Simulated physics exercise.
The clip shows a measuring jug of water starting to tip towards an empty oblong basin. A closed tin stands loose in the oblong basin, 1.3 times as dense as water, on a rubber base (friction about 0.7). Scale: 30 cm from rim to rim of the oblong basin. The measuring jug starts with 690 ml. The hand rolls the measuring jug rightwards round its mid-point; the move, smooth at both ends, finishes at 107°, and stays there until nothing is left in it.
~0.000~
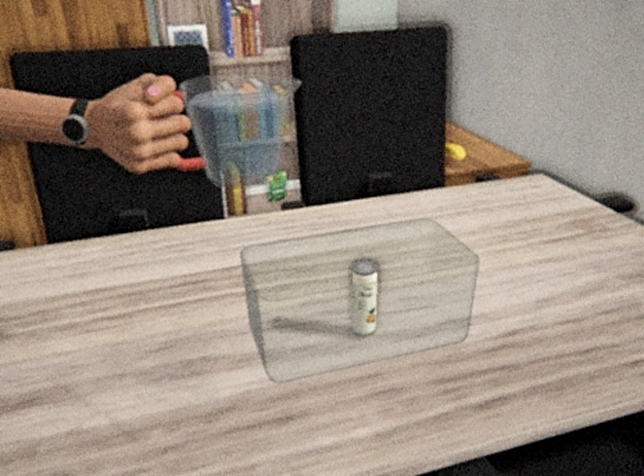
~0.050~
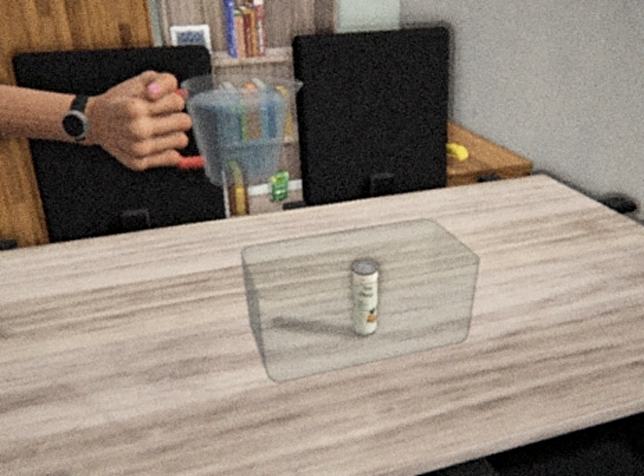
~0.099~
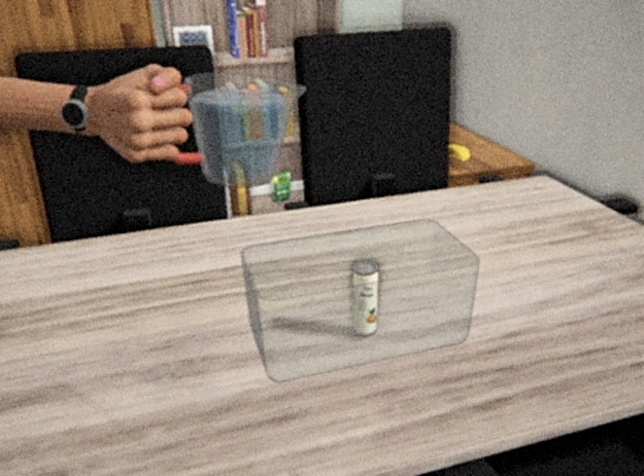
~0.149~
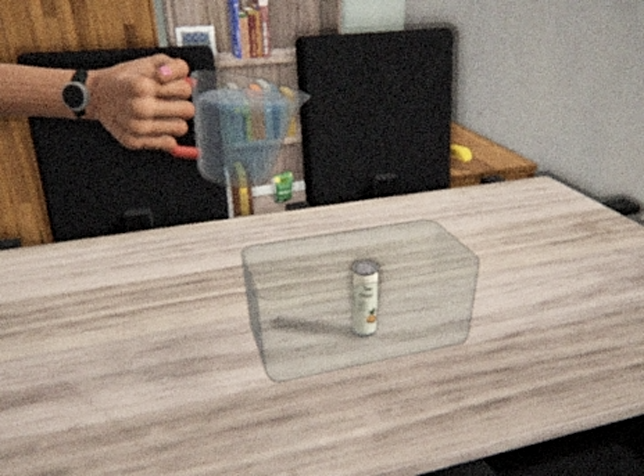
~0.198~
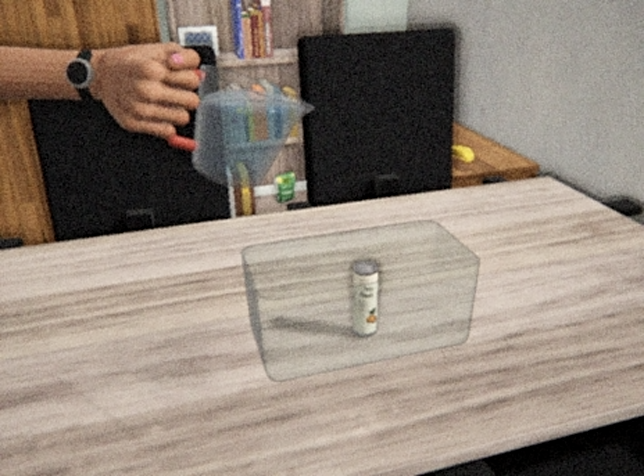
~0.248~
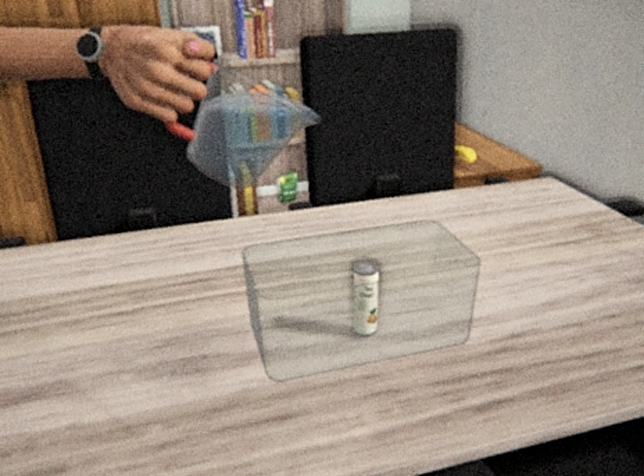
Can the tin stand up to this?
The tin falls.
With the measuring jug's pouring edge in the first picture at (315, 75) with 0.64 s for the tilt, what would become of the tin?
Then it falls.
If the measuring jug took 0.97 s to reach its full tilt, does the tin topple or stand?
Then it goes over.
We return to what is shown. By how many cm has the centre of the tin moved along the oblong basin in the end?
About 8.0 cm.
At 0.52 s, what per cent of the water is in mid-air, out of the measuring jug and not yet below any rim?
Near 40 in a hundred.
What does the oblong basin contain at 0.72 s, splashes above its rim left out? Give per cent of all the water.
Some 82 per cent.
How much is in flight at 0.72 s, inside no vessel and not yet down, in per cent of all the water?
About 14 per cent.
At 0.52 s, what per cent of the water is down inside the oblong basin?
Some 20 per cent.
Then, 0.52 s in, the tilt is 96° and 41 per cent is still to pour; the tin stands where it began.
Then, 0.72 s in, the tilt is 107° and 5 per cent is still to pour; the tin stands 2 cm from where it began.
Then, 0.93 s in, the tilt is 107° and 0 per cent is still to pour; the tin leans 23°.
Then, 1.16 s in, the tilt is 107° and 0 per cent is still to pour; the tin lies on its side.
Finally, the tin lies on its side.
